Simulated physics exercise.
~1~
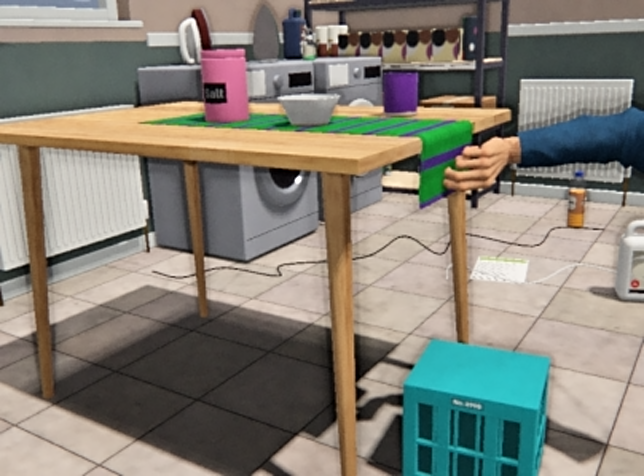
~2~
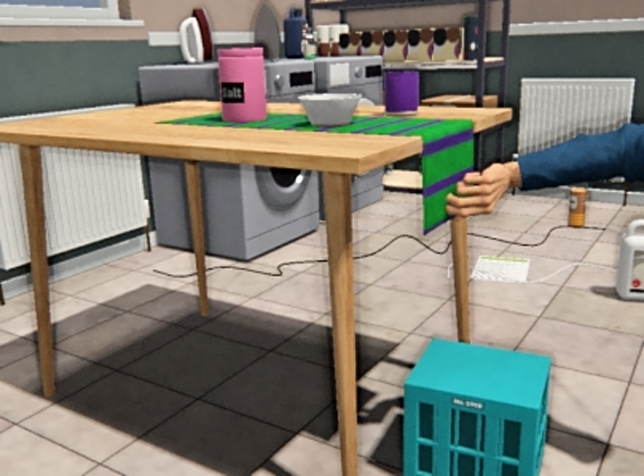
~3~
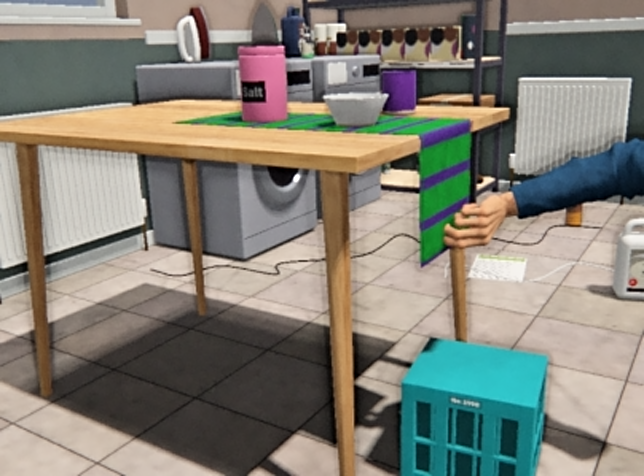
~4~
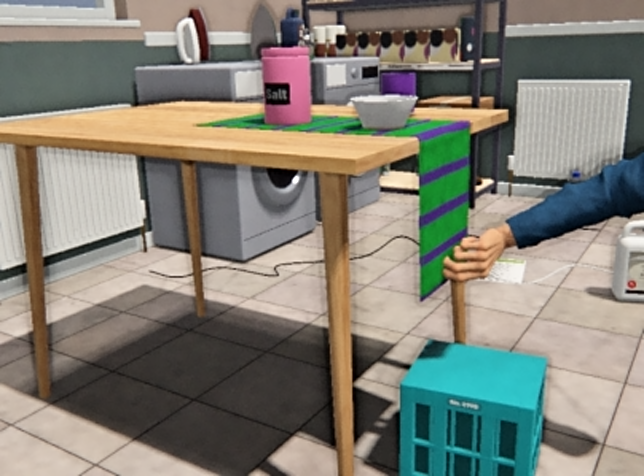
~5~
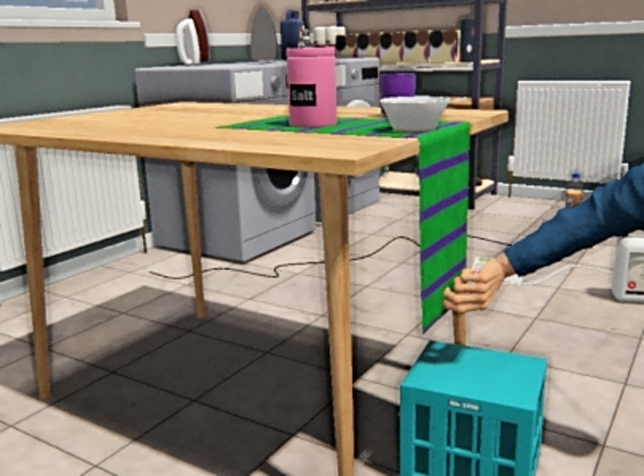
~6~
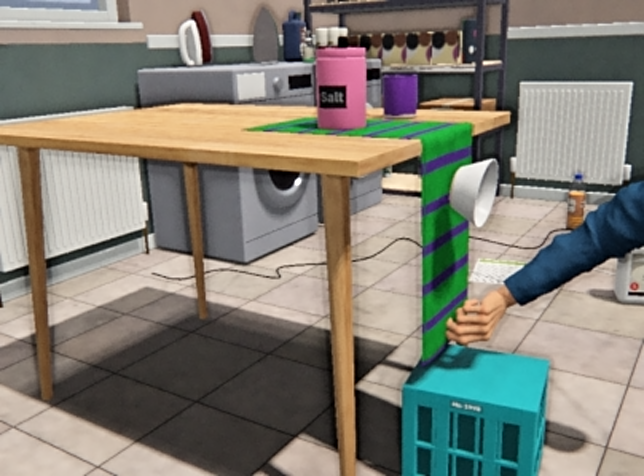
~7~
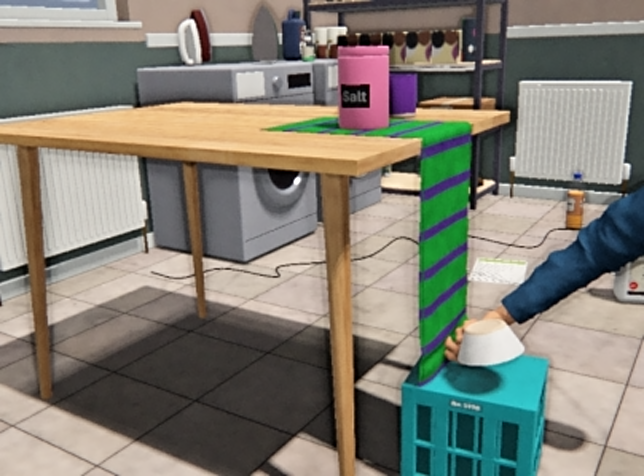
A hand in a blue sleeve draws a green, purple-striped cloth down over the right end of a wooden table in a tiled room with washing machines and radiators, seen from slightly above through a gently swaying view. A pink salt canister, a white bowl and a purple mug stand on top, with a turquoise crate below. As the hem lowers, the canister and bowl ride right while the mug stays put. The bowl tips off the end and drops toward the crate. Finally the hem reaches the crate, the bowl lies upside down there by the hand, and canister and mug remain on the table.
